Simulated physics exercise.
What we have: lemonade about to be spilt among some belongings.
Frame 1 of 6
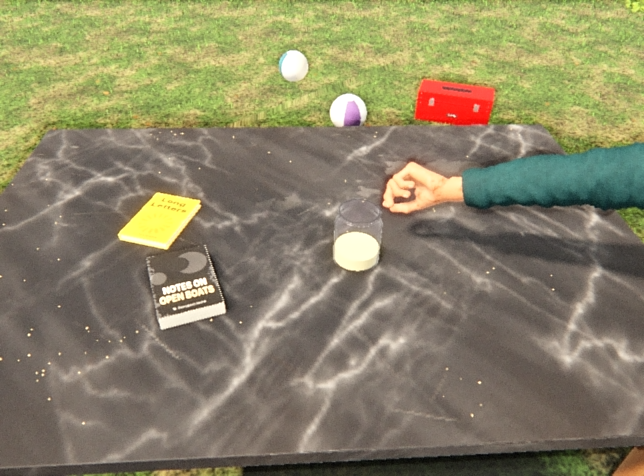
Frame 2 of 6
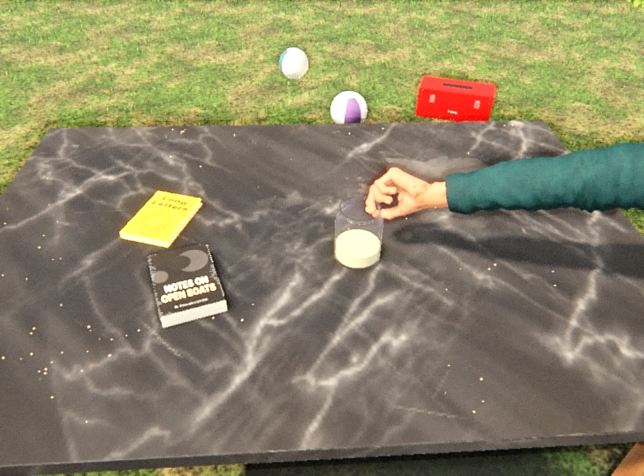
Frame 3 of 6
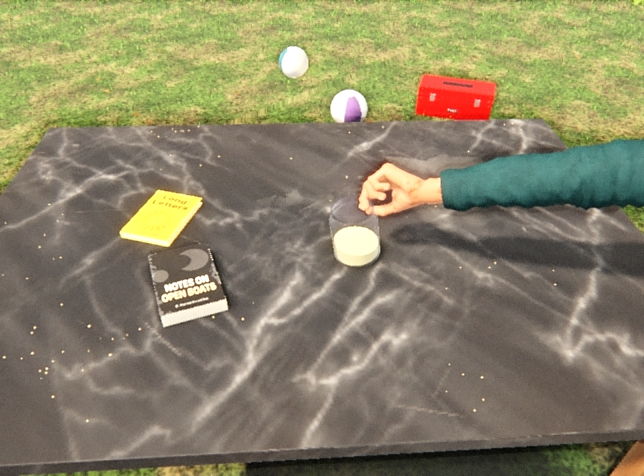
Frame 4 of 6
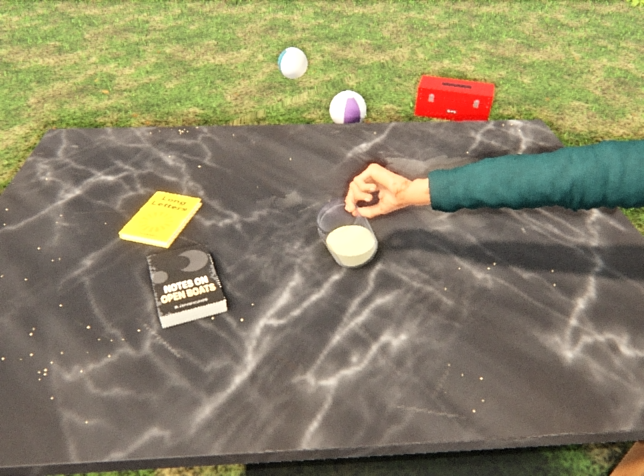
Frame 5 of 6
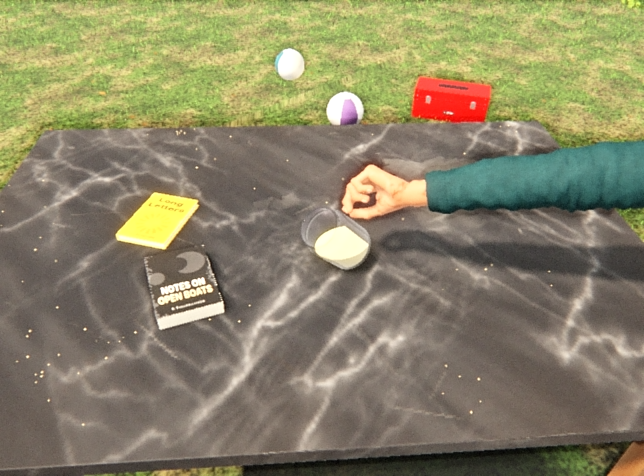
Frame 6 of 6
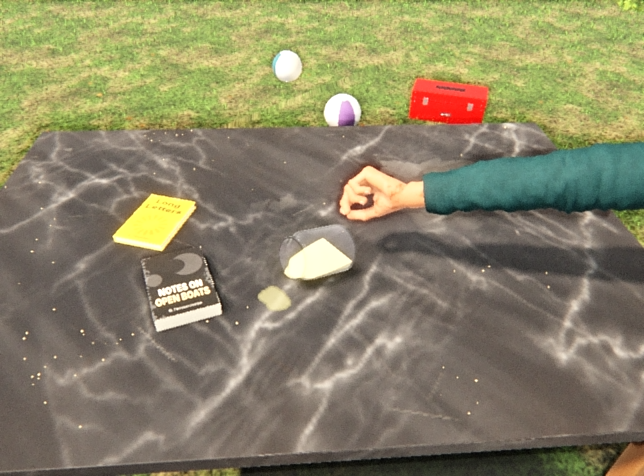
Hand in a teal sleeve pushing a clear jar of pale liquid leftward on a dark marble table, the jar toppling toward two books.
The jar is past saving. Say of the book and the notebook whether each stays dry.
The book gets caught in it I'd say; the notebook stays clear of it I'd say.
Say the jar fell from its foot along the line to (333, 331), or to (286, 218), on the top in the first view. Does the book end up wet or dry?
Well, the first time it is left alone, while the second time it is left alone.
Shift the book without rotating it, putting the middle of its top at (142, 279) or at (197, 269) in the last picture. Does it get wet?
One: It ends up in the puddle. Two: It ends up in the puddle.
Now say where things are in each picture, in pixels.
In the first frame, it stands upright; jar (358, 234) about a quarter full; book (183, 279); notebook (161, 217).
The second frame shows fingers against its side; jar about a quarter full, surface at (358, 244).
The third frame shows fingers against its side; jar (355, 229) about a quarter full; notebook (163, 214).
The fourth frame shows fingers against its side; jar (345, 232) tipped 25°; book (184, 277).
In the fifth frame, it is falling; jar (334, 237) tipped 45°.
In the sixth frame, it is falling; jar (315, 253) tipped 75°; book (179, 280); notebook (156, 218).
A moment on, the puddle covers about as much as a plate; the book is reached; the notebook is untouched.
When it is over, the puddle covers about as much as a plate; the book is reached; the notebook is untouched.
